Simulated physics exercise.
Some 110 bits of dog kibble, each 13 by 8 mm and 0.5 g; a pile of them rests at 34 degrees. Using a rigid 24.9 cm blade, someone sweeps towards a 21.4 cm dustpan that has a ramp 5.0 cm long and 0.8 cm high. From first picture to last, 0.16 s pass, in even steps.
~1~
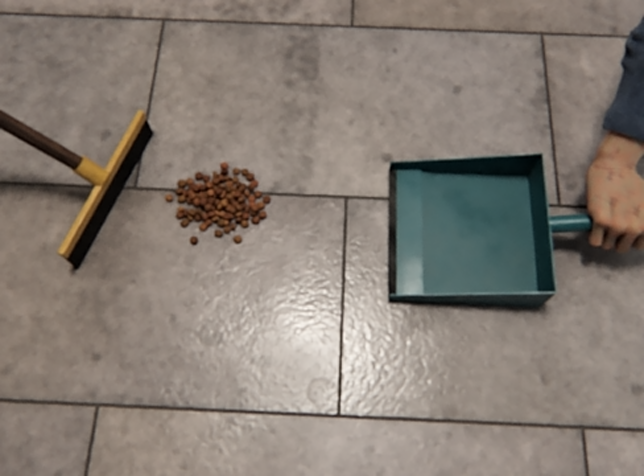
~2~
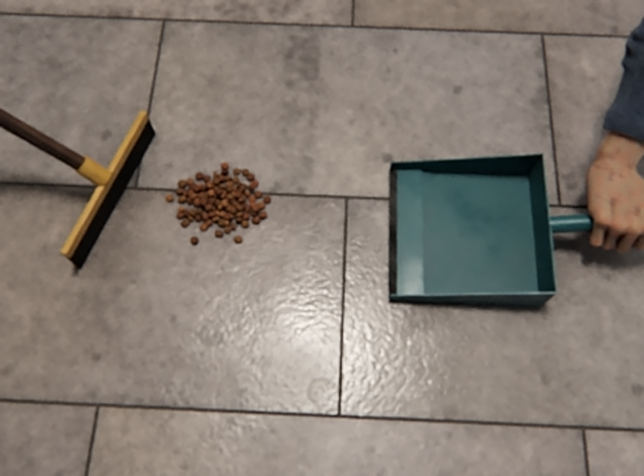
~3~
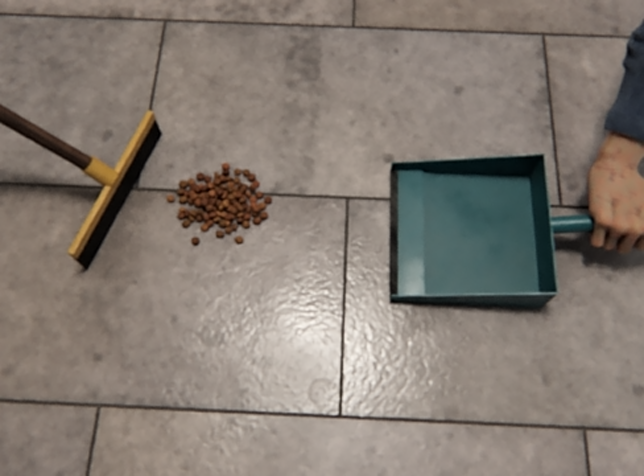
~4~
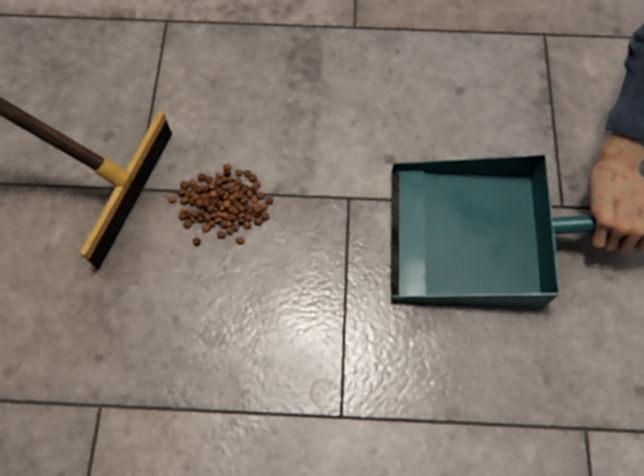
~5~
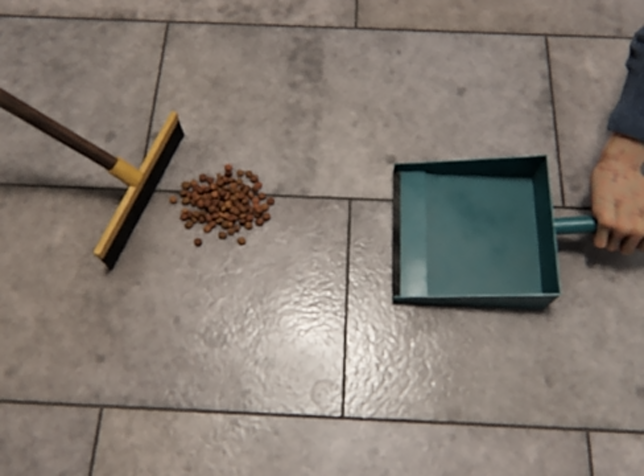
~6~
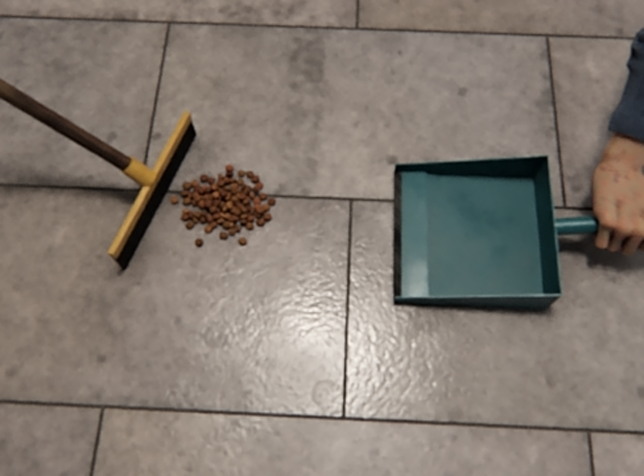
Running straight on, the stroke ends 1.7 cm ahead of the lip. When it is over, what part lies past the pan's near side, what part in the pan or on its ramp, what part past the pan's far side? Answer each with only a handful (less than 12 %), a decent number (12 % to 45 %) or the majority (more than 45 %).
Near side: Only a handful; pan: Only a handful; far side: Only a handful.
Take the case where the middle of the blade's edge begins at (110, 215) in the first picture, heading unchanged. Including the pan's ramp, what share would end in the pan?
The pan and its ramp would take some 5 per cent.
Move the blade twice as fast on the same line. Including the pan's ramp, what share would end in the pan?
About 20 per cent.
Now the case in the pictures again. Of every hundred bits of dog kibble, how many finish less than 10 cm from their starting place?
Around 0 percent.
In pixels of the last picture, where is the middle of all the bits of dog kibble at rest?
Centre at rest: Approx. (370, 216) px.
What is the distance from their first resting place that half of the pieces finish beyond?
That distance is around 22 cm.
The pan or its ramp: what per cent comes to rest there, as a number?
0 %.
Then, 0.28 s after the last picture, middle of the blade 21 cm from the lip; 0 % over the lip, far side 5 %, near side 0 %.
Then, 0.46 s after the last picture, middle of the blade 11 cm from the lip; 0 % over the lip, far side 5 %, near side 0 %.
Then, 0.76 s after the last picture, middle of the blade 6 cm from the lip; 0 % over the lip, far side 5 %, near side 0 %.
In the end, near side 0 %, pan 0 %, far side 5 %, in front of the lip or behind the blade 95 %.
